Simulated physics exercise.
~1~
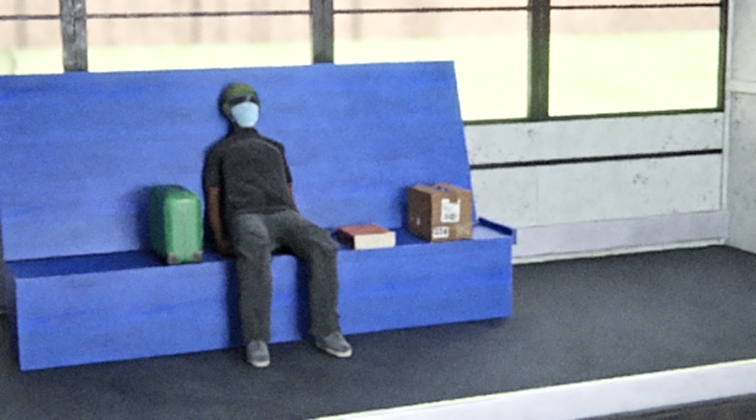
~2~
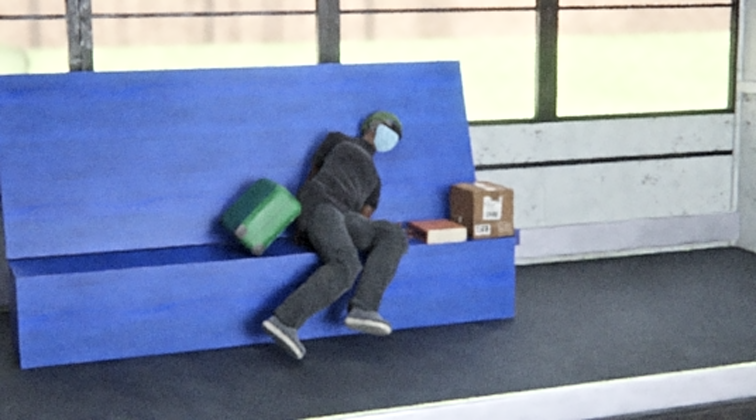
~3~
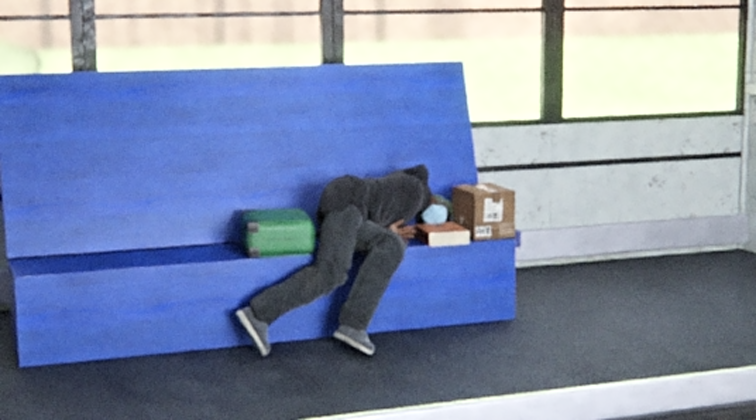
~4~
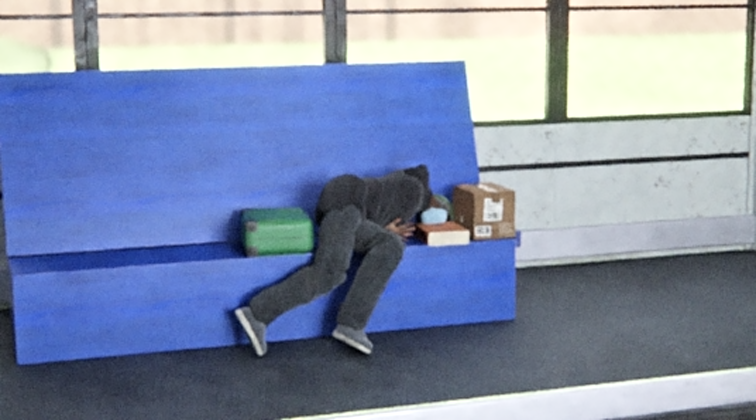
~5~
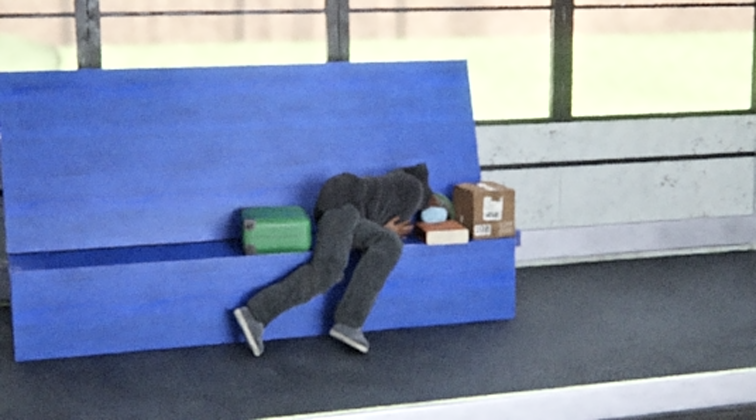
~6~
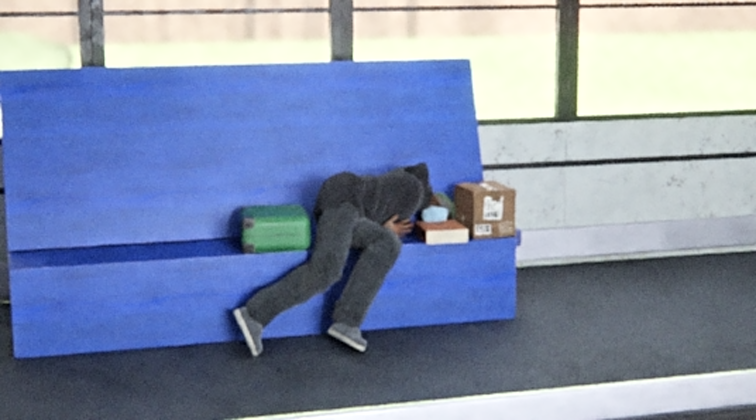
Masked passenger slumping right on a blue bench as a green case tips onto its side, all bags staying on the seat.
